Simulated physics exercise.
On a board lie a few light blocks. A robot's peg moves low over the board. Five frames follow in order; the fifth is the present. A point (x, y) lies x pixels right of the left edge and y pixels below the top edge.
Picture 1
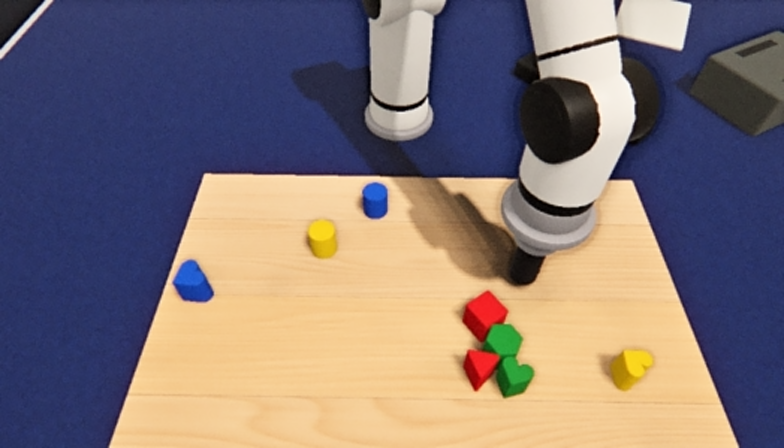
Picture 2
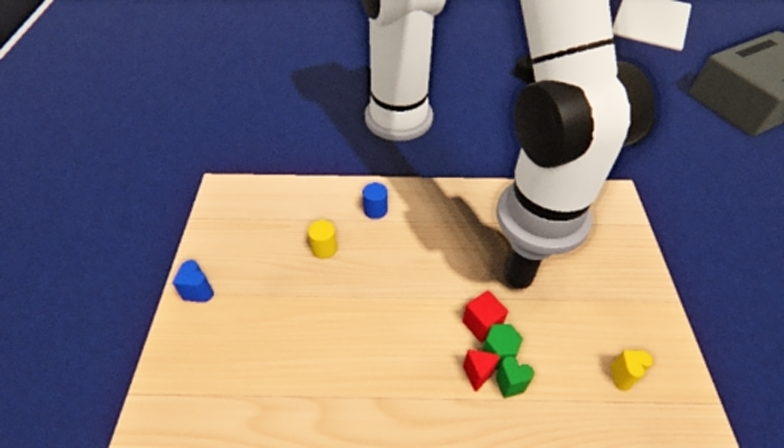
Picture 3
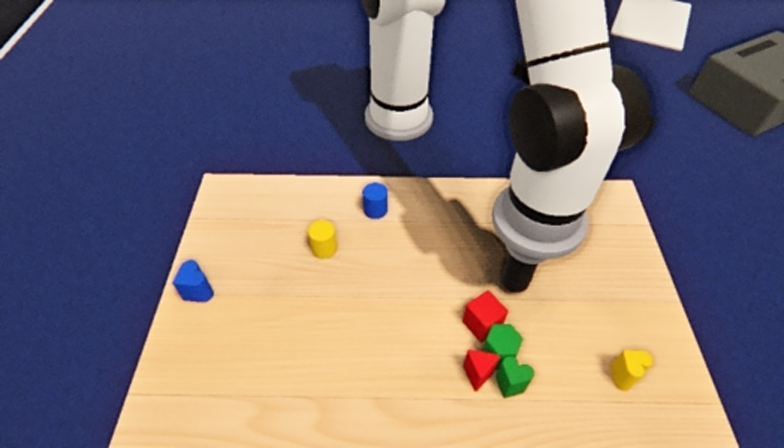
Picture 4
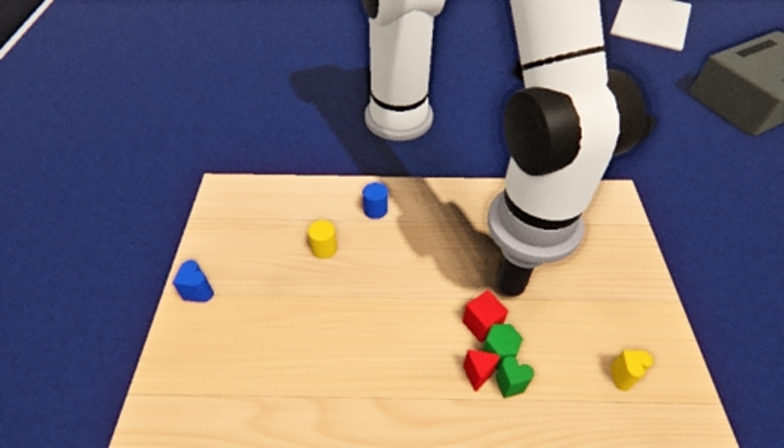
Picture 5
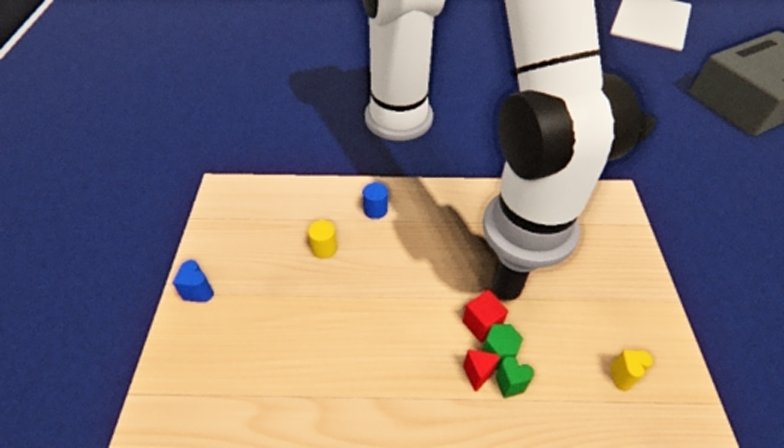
Robot arm inching its black peg down and left over a wooden board toward a red block, the colored blocks staying still.
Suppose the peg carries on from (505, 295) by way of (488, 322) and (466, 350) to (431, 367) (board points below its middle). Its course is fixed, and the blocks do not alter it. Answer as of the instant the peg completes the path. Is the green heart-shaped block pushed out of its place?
Going by the path, yes.
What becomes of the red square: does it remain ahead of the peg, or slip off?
The red square is leading.
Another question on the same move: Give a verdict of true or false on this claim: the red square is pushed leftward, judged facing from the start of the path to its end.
My answer: False.
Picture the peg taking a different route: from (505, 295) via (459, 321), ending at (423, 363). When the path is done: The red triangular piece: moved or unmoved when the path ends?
When the path is over, the red triangular piece has left its spot.
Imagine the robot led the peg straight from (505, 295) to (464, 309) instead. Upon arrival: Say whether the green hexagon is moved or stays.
Here the green hexagon stays on its spot.
What follows on the original path. One third of the way, peg at (489, 317); red square at (470, 322).
Two thirds of the way, peg at (467, 345); red triangular piece at (483, 365), turned 25° clockwise; red square at (442, 347), turned 15° clockwise; green hexagon at (504, 348), turned 40° anticlockwise; green heart-shaped block at (525, 379).
At the end, peg at (432, 362); red triangular piece at (483, 366), turned 25° clockwise; red square at (406, 367); green hexagon at (504, 348), turned 40° anticlockwise; green heart-shaped block at (525, 379).
